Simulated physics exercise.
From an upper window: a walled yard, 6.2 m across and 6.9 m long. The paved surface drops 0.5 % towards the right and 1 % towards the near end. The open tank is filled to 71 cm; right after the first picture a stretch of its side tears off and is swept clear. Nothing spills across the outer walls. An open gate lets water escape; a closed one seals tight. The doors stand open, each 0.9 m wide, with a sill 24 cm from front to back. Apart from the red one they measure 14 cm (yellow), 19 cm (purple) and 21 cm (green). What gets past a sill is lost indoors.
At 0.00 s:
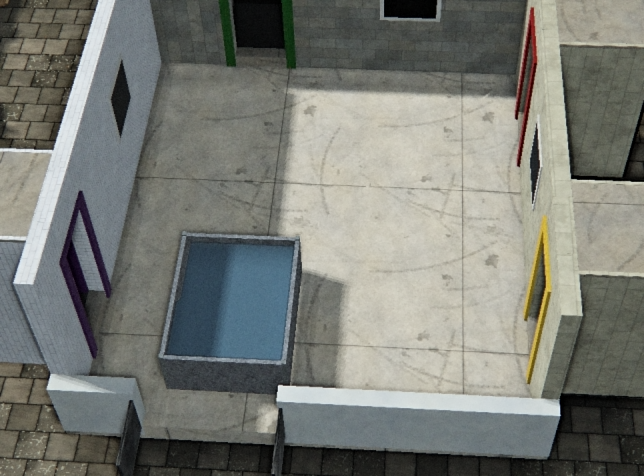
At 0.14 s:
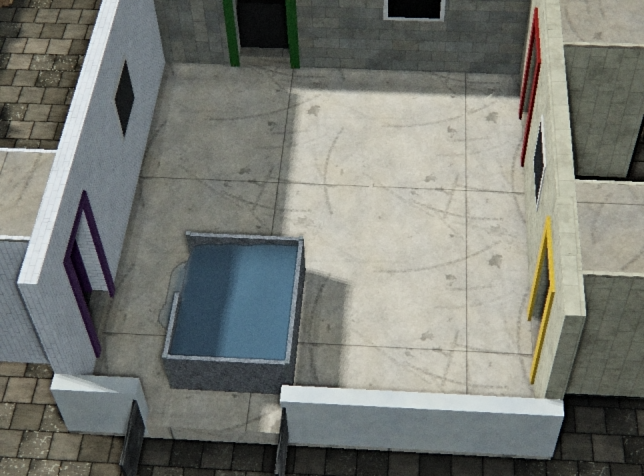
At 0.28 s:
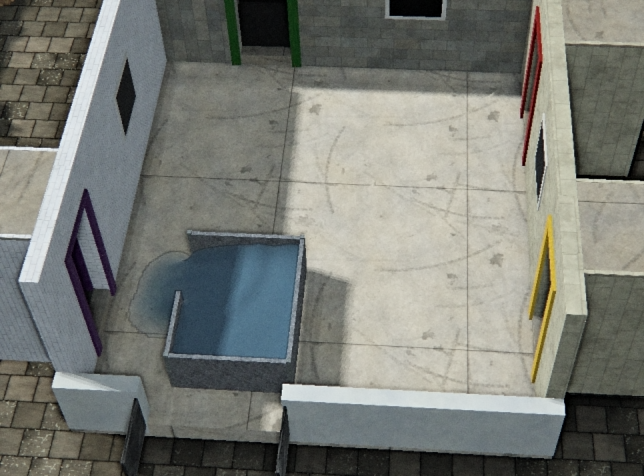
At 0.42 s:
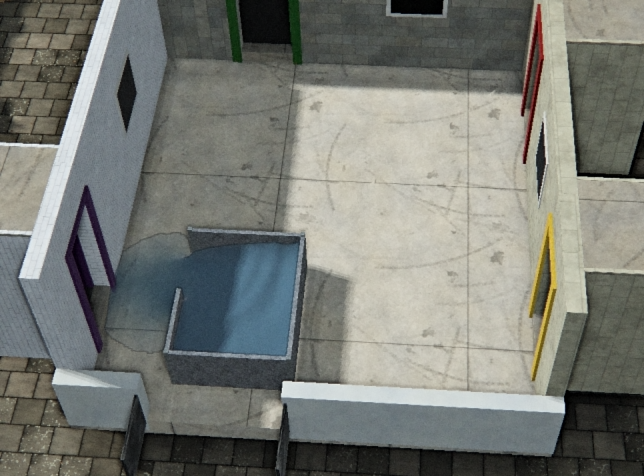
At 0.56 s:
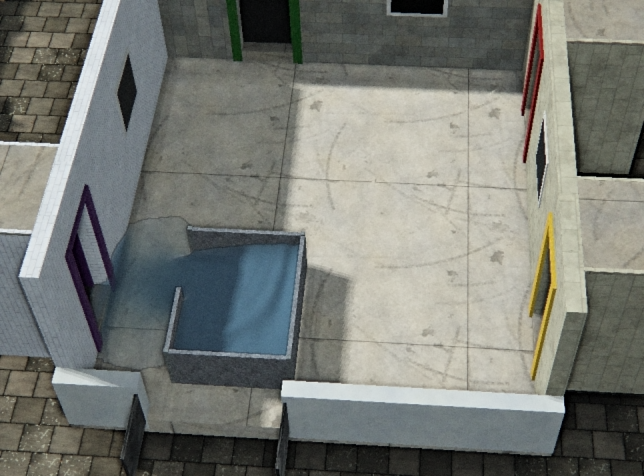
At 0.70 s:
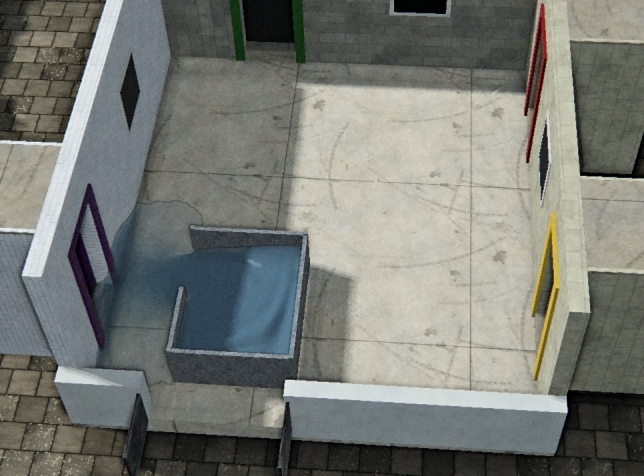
Walled yard with an open tank losing part of its left side, blue water pouring out and spreading across paving towards the purple doorway.
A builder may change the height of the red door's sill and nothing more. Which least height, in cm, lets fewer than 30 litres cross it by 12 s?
About 6 cm.
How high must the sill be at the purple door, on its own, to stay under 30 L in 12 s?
Roughly 34 cm at purple.
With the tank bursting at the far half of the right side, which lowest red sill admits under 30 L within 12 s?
About 6.5 cm.
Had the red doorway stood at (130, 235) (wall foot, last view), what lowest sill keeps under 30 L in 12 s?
About 25 cm.
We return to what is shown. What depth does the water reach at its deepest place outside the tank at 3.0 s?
Roughly 28 cm.
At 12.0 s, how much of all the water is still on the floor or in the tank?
Roughly 76 in a hundred.
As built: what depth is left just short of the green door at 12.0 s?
Some 3.0 cm.
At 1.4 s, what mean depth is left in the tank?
Roughly 46 cm on average.
After 1.4 s water covers 15 % of the floor, deepest (48 cm) near (120, 273); it has not reached the red door.
After 3.0 s water covers 40 % of the floor, deepest (28 cm) near (93, 388); it has not reached the red door.
After 12.0 s water covers 95 % of the floor, deepest (12 cm) near (507, 426); 6 cm at the red door, 0 litres in over its 19 cm sill.
At the red door as built, the water arrived by 5.3 s and peaked near 10 cm at 6.2 s.
With a sill of 5.5 cm, 38 litres would have come in within the 12 s; with 6.5 cm, 22 litres. So under 30 litres takes about 6 cm.
